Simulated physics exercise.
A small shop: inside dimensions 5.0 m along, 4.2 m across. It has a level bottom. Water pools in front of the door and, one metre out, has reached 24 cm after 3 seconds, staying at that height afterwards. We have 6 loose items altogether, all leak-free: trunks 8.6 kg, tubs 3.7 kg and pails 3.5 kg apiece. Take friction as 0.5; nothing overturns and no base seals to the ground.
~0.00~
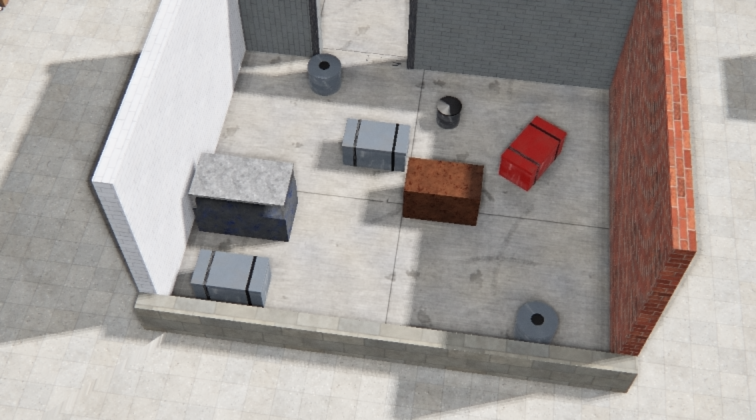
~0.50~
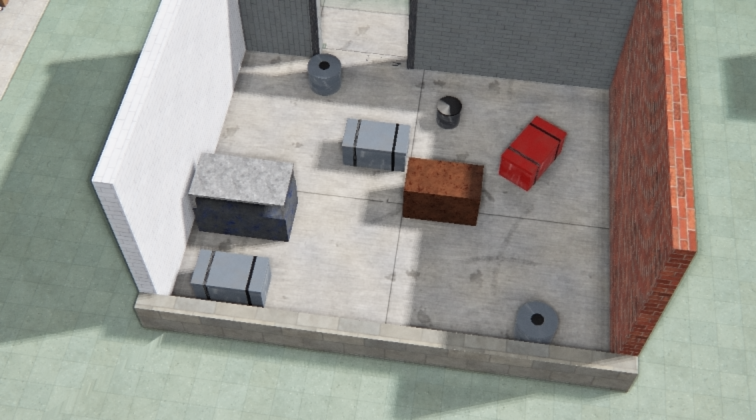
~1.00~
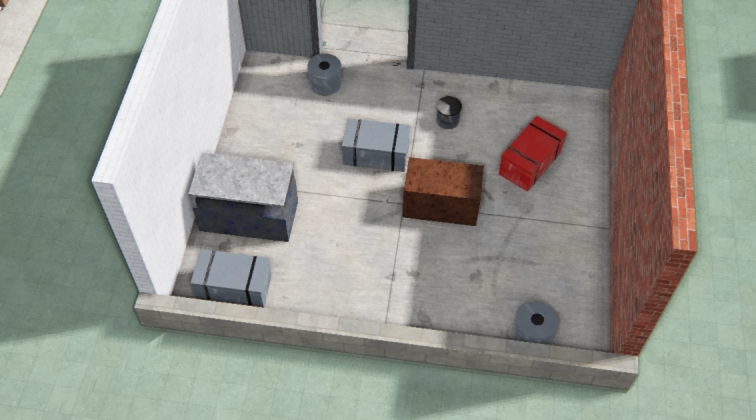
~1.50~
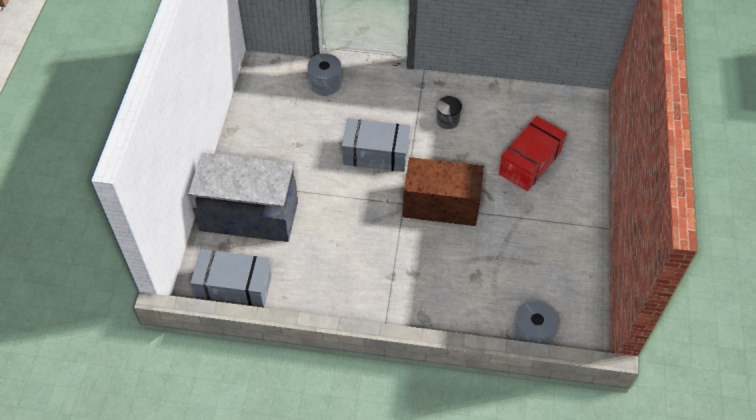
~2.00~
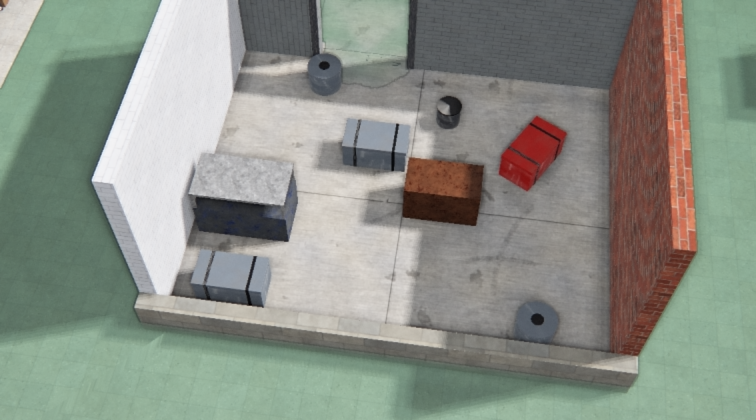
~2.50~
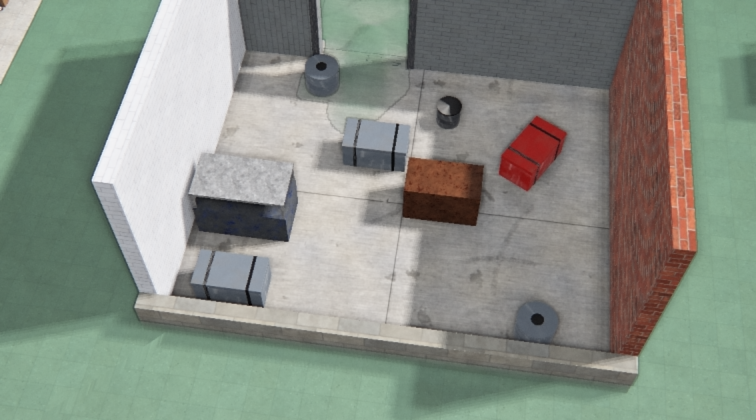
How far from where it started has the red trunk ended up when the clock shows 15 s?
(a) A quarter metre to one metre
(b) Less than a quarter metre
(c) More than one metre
Answer: C.
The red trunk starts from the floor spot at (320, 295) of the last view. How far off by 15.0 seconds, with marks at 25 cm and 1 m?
Well, it gets shoved far.
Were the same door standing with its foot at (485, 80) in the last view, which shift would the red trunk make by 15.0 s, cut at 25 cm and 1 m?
In that case the red trunk goes a long way.
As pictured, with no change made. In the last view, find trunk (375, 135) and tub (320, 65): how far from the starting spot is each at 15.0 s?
250 cm, 150 cm.
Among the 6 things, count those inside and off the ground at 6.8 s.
I get 3.
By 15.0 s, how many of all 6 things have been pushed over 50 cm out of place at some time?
All told, that gives 6.
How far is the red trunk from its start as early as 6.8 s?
60 cm, give or take.
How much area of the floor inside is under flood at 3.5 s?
Roughly 5.0 m2 of it is wet.
After 3.5 s the red trunk is near (534, 144), 0.0 m from its start, aground; 0 afloat.
After 6.8 s the red trunk is near (579, 135), 0.6 m from its start, aground; 3 afloat.
After 11.0 s the red trunk is near (553, 86), 1.0 m from its start, afloat; 5 afloat.
After 15.0 s the red trunk is near (423, 143), 1.4 m from its start, afloat; 6 afloat.
